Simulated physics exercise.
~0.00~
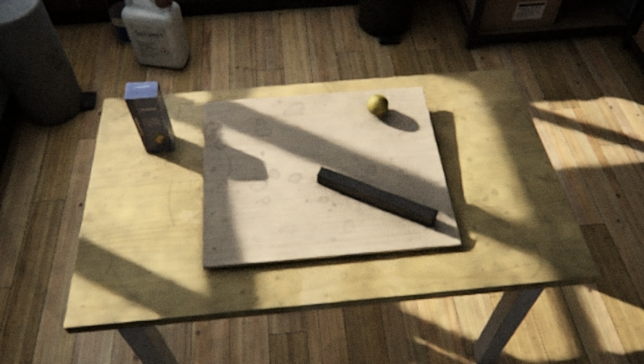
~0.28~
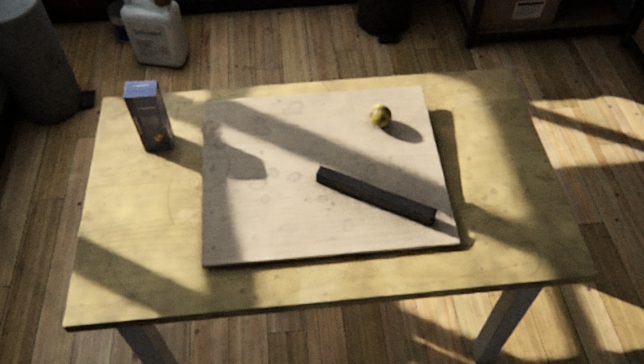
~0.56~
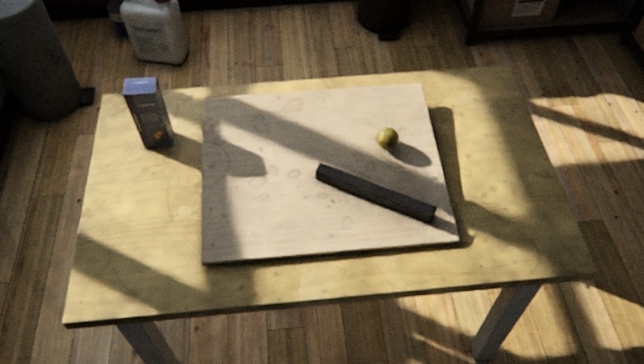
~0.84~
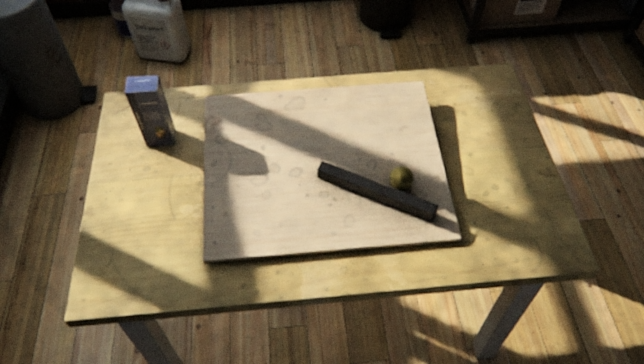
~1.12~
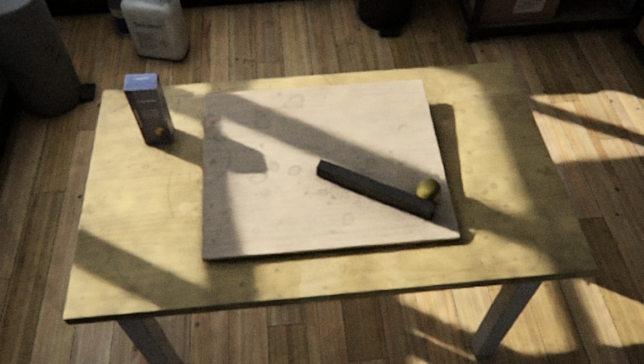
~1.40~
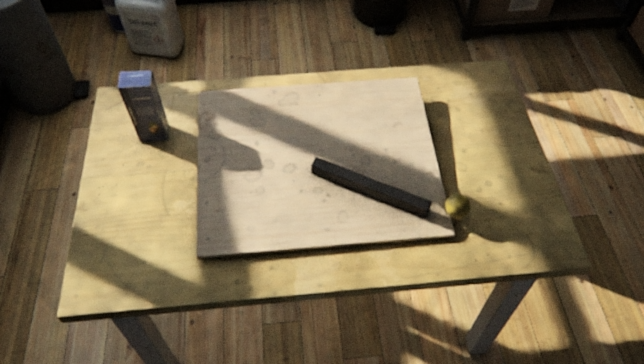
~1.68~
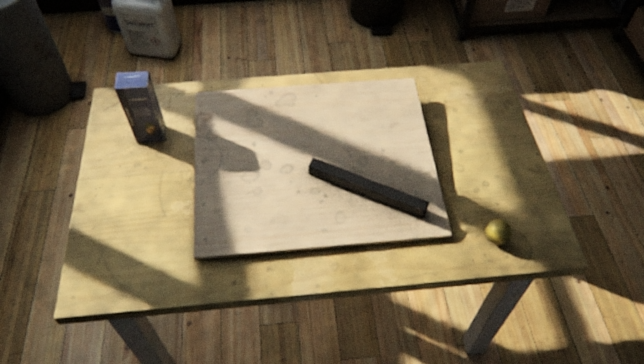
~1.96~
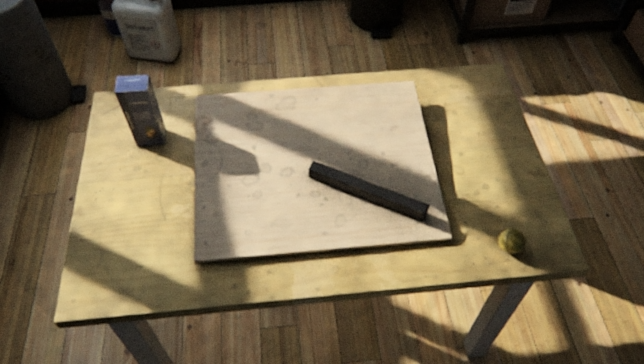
Yellow ball rolling down a pale board, meeting a dark bar, following it off the right edge and stopping on the tabletop.
